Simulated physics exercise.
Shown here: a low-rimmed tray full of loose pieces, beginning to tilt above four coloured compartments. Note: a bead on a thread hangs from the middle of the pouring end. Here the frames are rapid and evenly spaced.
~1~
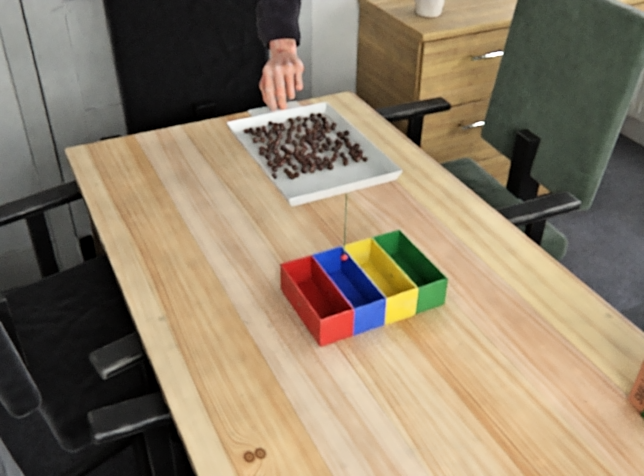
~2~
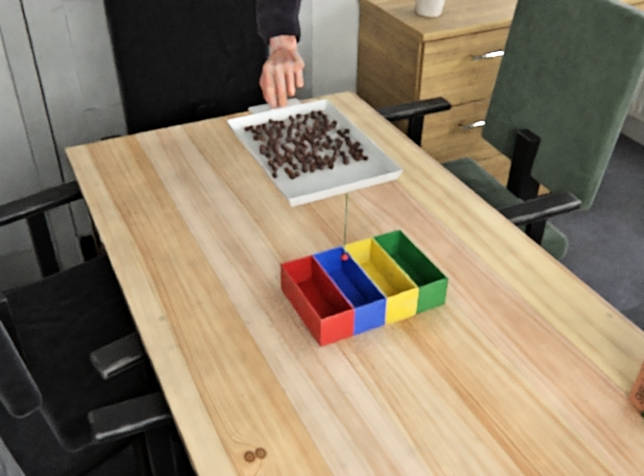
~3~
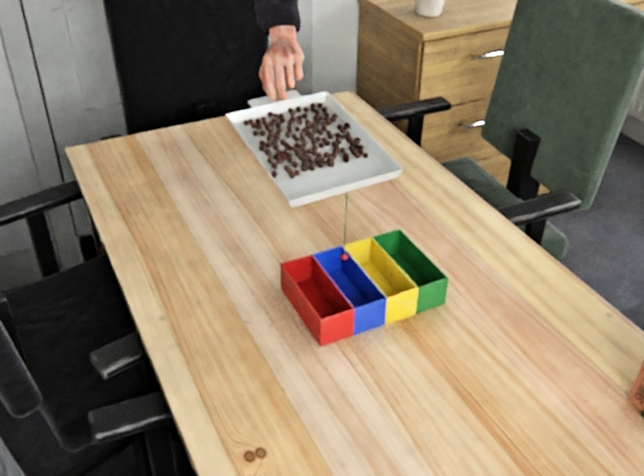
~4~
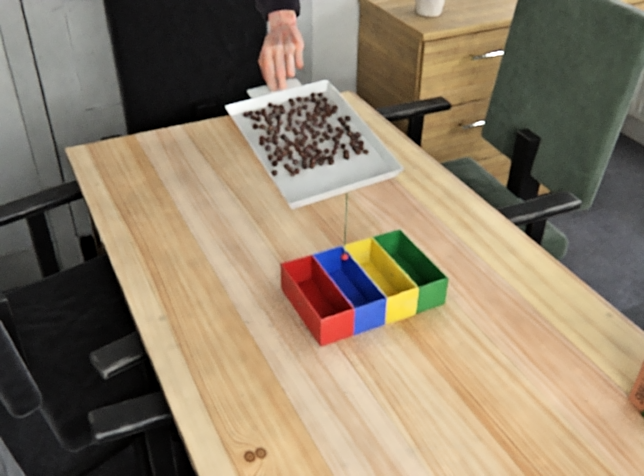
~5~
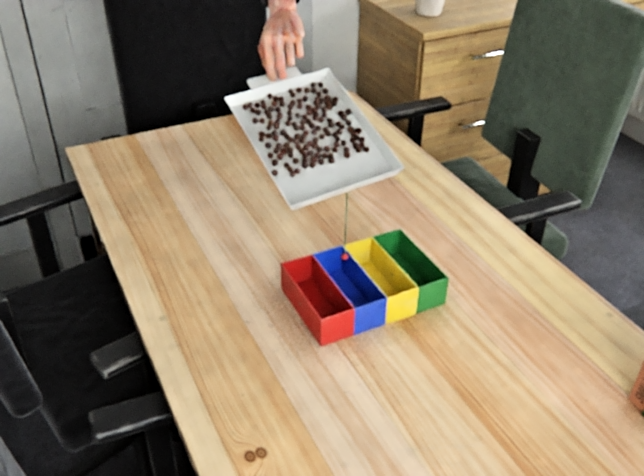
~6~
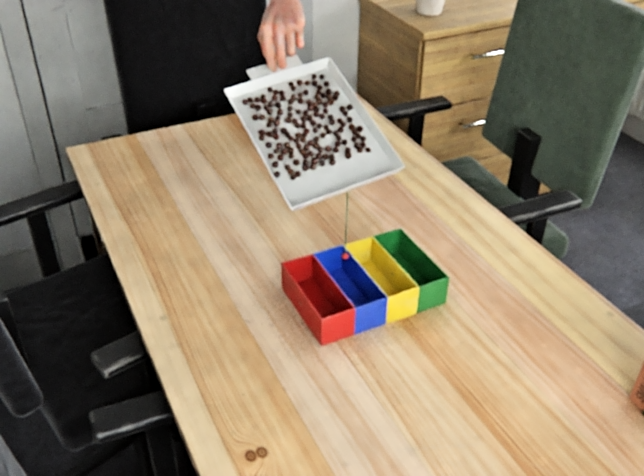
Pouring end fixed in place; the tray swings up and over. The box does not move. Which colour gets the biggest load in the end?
The red cell gets the biggest load.
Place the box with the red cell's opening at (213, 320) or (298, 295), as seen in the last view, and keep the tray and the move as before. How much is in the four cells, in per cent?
Close to 90 per cent, followed by close to 90 per cent.
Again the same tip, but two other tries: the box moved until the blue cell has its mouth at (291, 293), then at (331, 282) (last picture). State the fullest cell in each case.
Try 1: The cell in blue. Try 2: That red cell.
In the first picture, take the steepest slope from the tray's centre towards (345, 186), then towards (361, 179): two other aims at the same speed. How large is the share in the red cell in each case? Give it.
In turn some 20 and 0 per cent.
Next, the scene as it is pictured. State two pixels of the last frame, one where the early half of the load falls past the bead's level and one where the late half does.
Around (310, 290), followed by around (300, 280).
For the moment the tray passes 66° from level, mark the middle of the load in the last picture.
Roughly at (309, 232).
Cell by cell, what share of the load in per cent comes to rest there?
Red cell: Around 50 percent; blue cell: Around 0 percent; yellow cell: Around 0 percent; green cell: Around 0 percent.
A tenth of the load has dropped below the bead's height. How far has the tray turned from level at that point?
Roughly 60 degrees from level.
Soon, tray tipped steeply; about half on the tray; a small part in the red cell; a stray few in the blue cell; about a third falling or outside the box.
A while on, tray tipped past a quarter turn; about half in the red cell; a small part in the blue cell; a stray few in the yellow cell; about half falling or outside the box.
Towards the end, tray tipped past a quarter turn; about half in the red cell; a small part in the blue cell; a stray few in the yellow cell; about half falling or outside the box.
Finally, tray tipped past a quarter turn; about half in the red cell; a small part in the blue cell; a stray few in the yellow cell; none in the green cell; about half outside the box.
